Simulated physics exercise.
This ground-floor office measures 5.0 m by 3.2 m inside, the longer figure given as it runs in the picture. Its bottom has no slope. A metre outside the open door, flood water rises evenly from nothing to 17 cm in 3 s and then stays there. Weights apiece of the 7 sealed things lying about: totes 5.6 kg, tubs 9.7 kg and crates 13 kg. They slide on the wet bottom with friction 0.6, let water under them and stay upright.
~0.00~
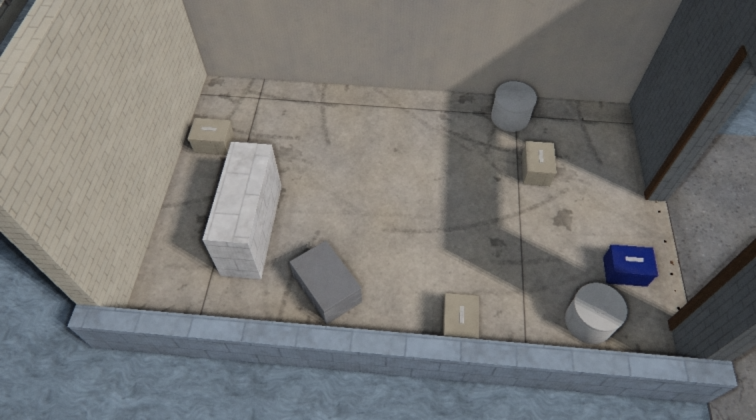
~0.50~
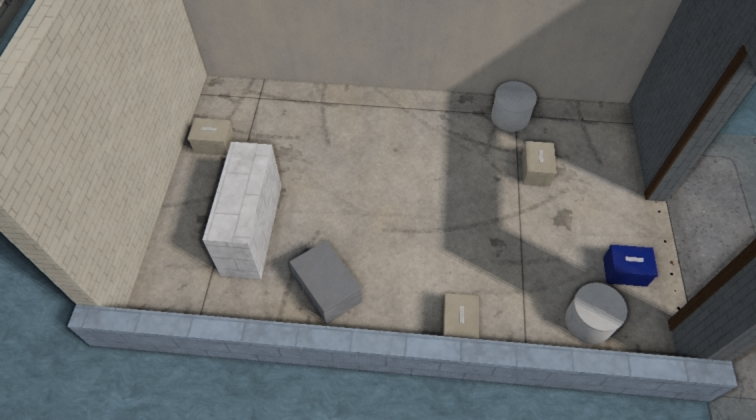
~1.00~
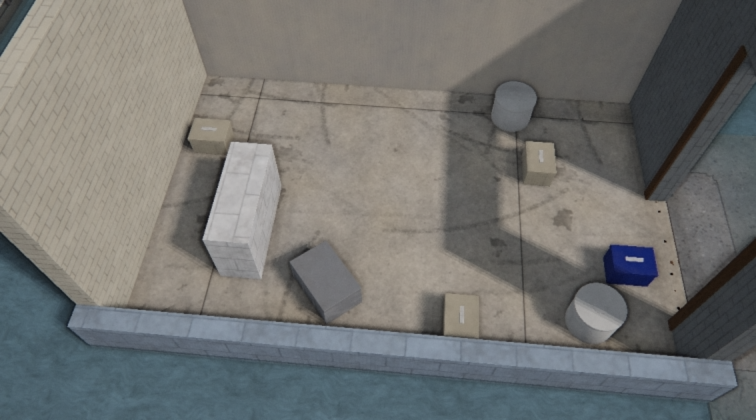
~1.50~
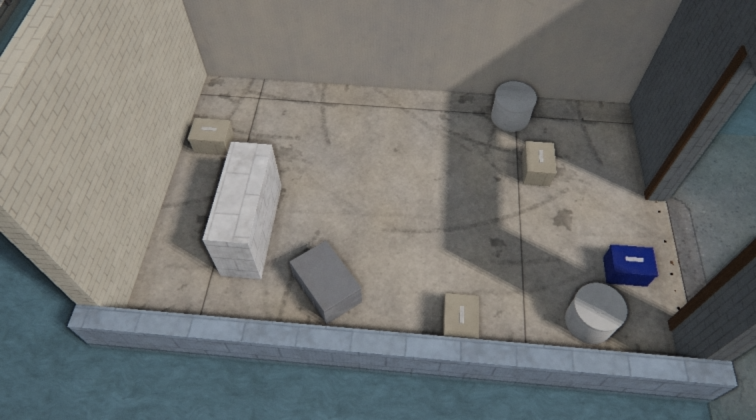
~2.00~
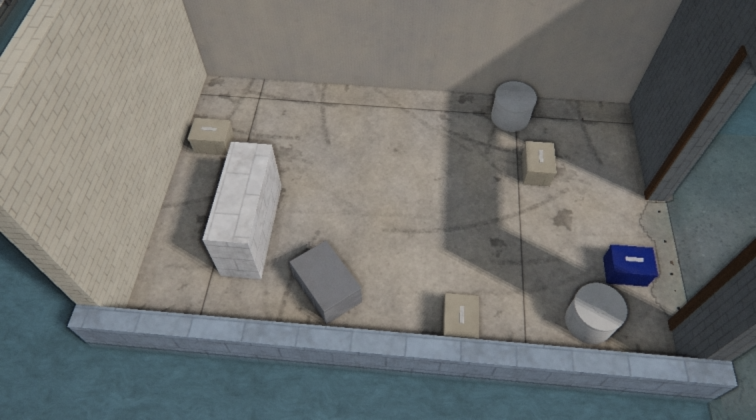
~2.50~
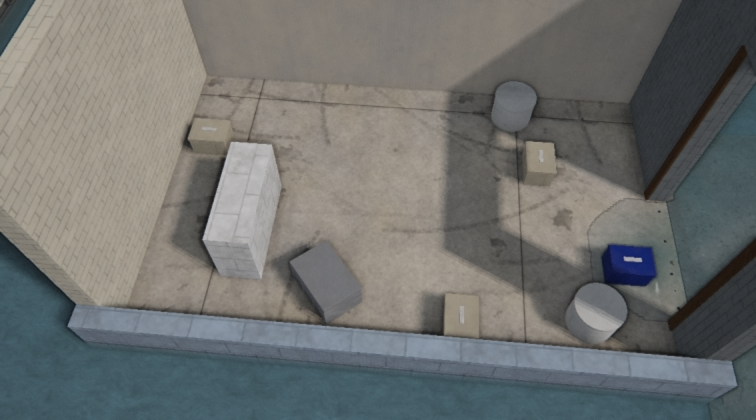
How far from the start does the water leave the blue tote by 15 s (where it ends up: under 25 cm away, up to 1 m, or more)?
Blue tote gets carried off.
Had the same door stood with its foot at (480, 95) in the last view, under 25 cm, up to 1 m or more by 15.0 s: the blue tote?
Then the blue tote ends far away.
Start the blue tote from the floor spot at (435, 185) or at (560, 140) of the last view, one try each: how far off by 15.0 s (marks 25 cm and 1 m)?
In turn: It gets carried off; it is nudged along.
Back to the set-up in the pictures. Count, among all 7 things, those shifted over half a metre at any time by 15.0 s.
7 of them.
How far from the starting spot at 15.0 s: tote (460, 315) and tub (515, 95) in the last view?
In that order: 60 cm, 100 cm.
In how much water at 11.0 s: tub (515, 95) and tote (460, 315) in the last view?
About 6 and 10 cm.
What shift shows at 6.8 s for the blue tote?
Roughly 350 cm by then.
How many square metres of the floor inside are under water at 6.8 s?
Some 14 m2.
After 3.5 s the blue tote is near (570, 264), 0.6 m from its start, aground; 0 afloat.
After 6.8 s the blue tote is near (294, 183), 3.4 m from its start, afloat; 2 afloat.
After 11.0 s the blue tote is near (202, 144), 4.5 m from its start, afloat; 6 afloat.
After 15.0 s the blue tote is near (172, 237), 4.3 m from its start, afloat; 7 afloat.
